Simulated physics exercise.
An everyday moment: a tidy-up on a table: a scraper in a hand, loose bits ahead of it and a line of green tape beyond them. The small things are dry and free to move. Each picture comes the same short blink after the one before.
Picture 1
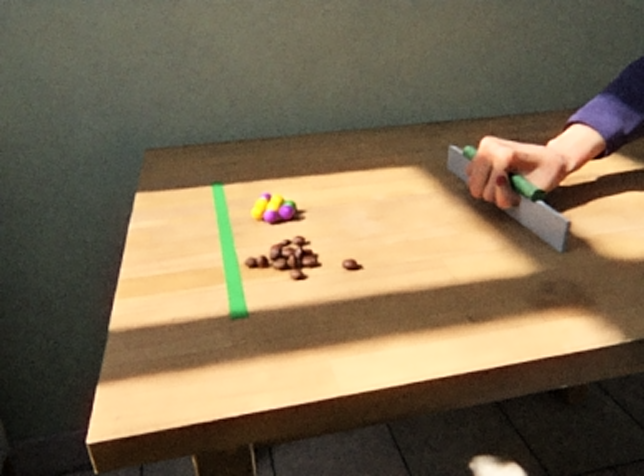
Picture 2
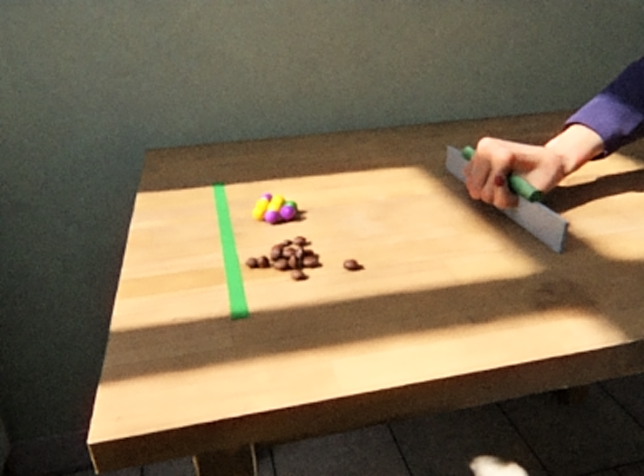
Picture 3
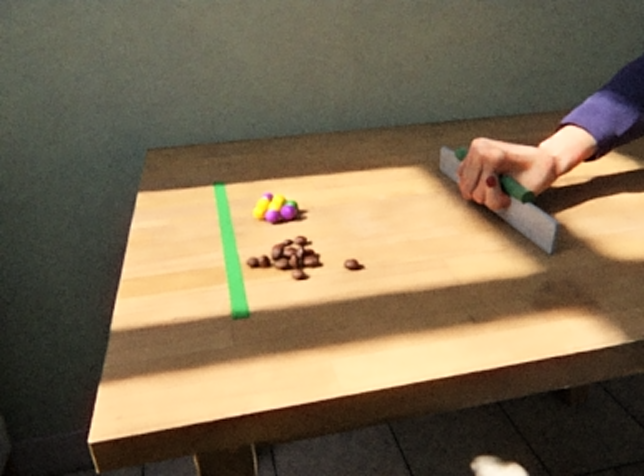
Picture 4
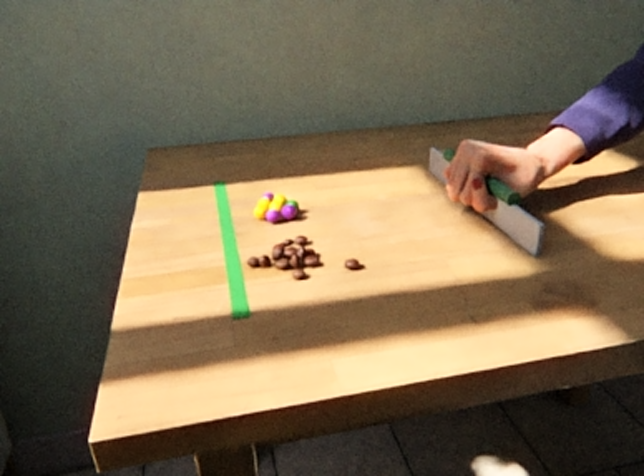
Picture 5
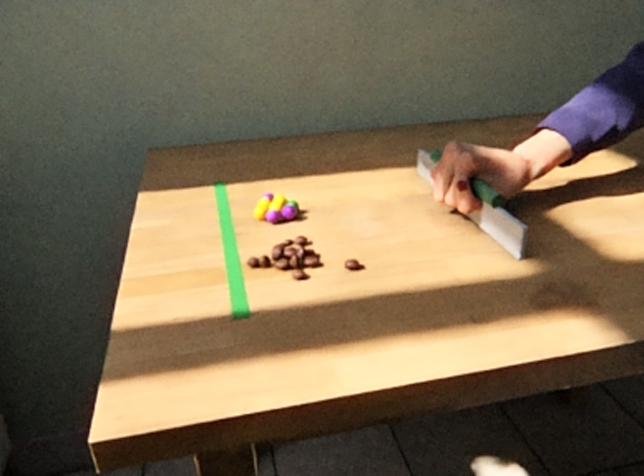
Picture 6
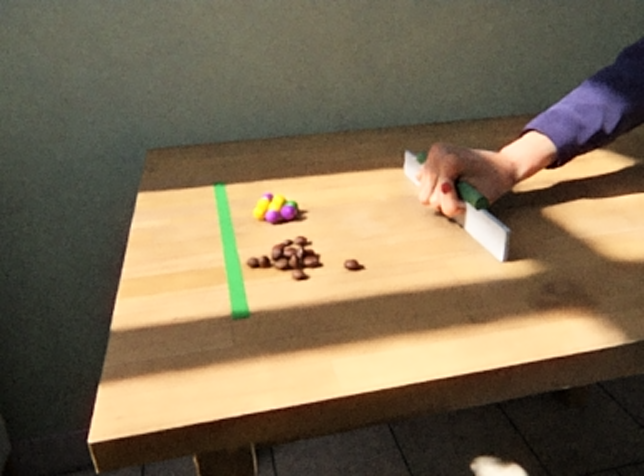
A hand slides a scraper left across a wooden table toward two small piles.
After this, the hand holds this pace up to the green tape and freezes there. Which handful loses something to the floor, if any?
The near handful keeps clear of the drop and the far handful sends some to the floor.
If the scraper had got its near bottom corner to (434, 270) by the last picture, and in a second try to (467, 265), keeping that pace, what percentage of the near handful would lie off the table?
About 10 and 0 per cent.
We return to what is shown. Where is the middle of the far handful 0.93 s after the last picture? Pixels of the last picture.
Close to (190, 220).
Then, 0.46 s later than the last frame, scraper still moving, near (332, 196); near handful all on the table, its front near (252, 262); far handful all on the table, its front near (261, 213).
Then, 0.93 s later than the last frame, scraper stopped at the green tape; near handful all on the table, its front near (188, 280); far handful all on the table, its front near (177, 229).
Then, 1.21 s later than the last frame, scraper stopped at the green tape; near handful all on the table, its front near (186, 281); far handful roughly a third over the edge.
When it is over, scraper stopped at the green tape; near handful all on the table, its front near (186, 281); far handful every one over the edge.
